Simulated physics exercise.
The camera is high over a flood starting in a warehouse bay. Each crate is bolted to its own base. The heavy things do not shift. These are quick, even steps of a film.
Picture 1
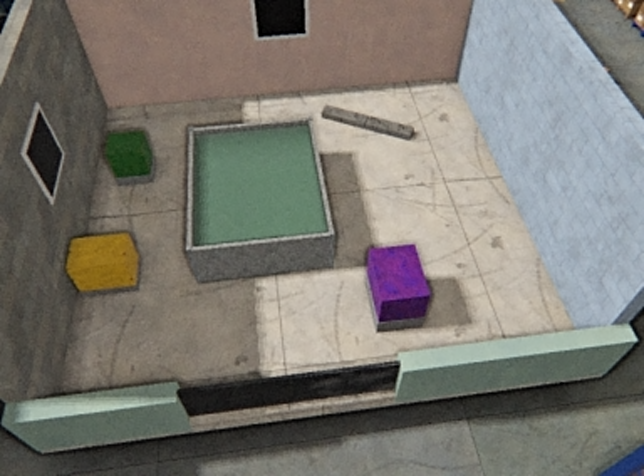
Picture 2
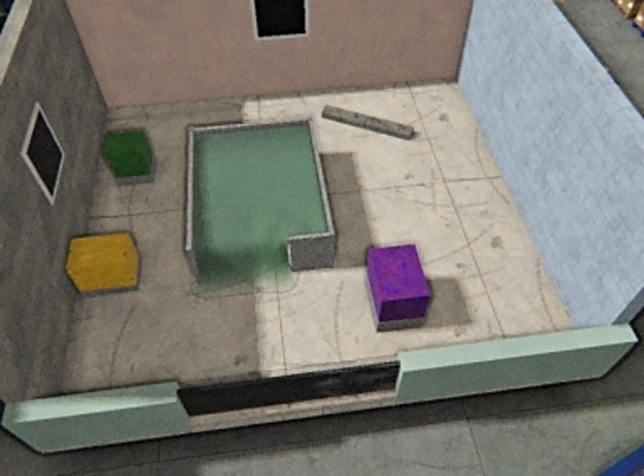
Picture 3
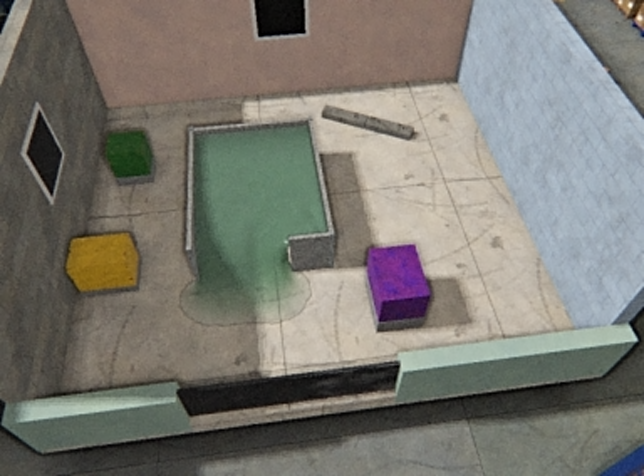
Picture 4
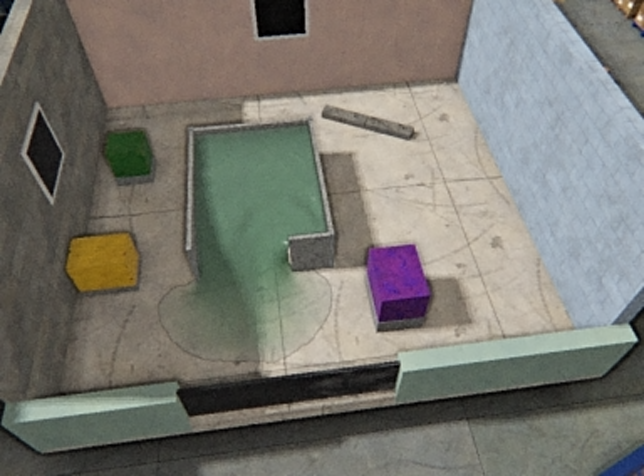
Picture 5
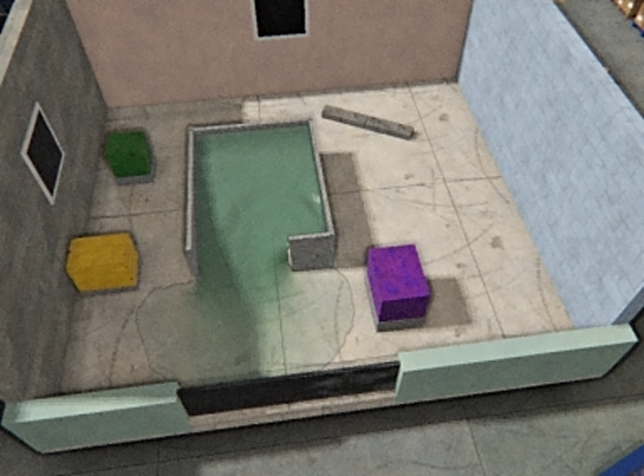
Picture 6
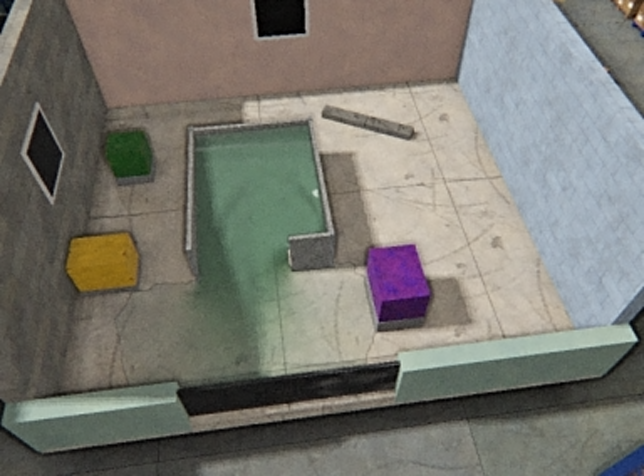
Green water pours through a gap in the tank's front wall and spreads across the floor.
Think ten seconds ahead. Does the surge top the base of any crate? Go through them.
The purple crate escapes dry; the yellow crate is wetted; the green crate escapes dry.
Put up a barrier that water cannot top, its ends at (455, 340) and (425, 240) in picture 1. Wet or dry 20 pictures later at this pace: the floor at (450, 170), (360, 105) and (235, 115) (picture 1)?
In that order: Not flooded, not flooded, dry.
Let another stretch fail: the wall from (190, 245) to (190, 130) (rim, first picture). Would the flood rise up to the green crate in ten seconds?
The green crate gets wet.
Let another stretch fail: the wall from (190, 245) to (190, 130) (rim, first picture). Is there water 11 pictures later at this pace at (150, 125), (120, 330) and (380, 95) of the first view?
One after the other: Wet, wet, not flooded.
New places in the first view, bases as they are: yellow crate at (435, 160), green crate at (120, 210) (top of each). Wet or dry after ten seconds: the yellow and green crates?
Then: Yellow keeps dry, green gets wet.
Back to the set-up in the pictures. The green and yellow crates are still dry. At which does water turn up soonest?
That is the yellow-painted one.
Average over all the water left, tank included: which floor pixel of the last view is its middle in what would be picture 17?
Close to (247, 280).
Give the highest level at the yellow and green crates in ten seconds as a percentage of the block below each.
In turn 300 and 70 per cent.
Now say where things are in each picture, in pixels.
The tank at (256, 181) is whole and still, in the first frame.
Water pours out at (245, 265) and has run to (199, 291), in the second frame.
The front is at (190, 310), out from the gap at (245, 266), in the third frame.
Water pours out at (245, 267) and has run to (280, 353), in the fourth frame.
The front is at a hidden place, out from the gap at (245, 267), in the fifth frame.
The front is at a hidden place, out from the gap at (245, 267), in the sixth frame.
A moment on, water covers 20 % of the floor; the purple crate water round its plinth, the yellow crate water round its plinth, the green crate not reached.
Next, water covers 25 % of the floor; the purple crate water round its plinth, the yellow crate water round its plinth, the green crate not reached.
Then, water covers 45 % of the floor; the purple crate water round its plinth, the yellow crate water round its plinth, the green crate water round its plinth.
Later, water covers 85 % of the floor; the purple crate water round its plinth, the yellow crate water round its plinth, the green crate water round its plinth.
In the end, water covers 100 % of the floor; the purple crate stayed above the water, the yellow crate was topped, the green crate stayed above the water.
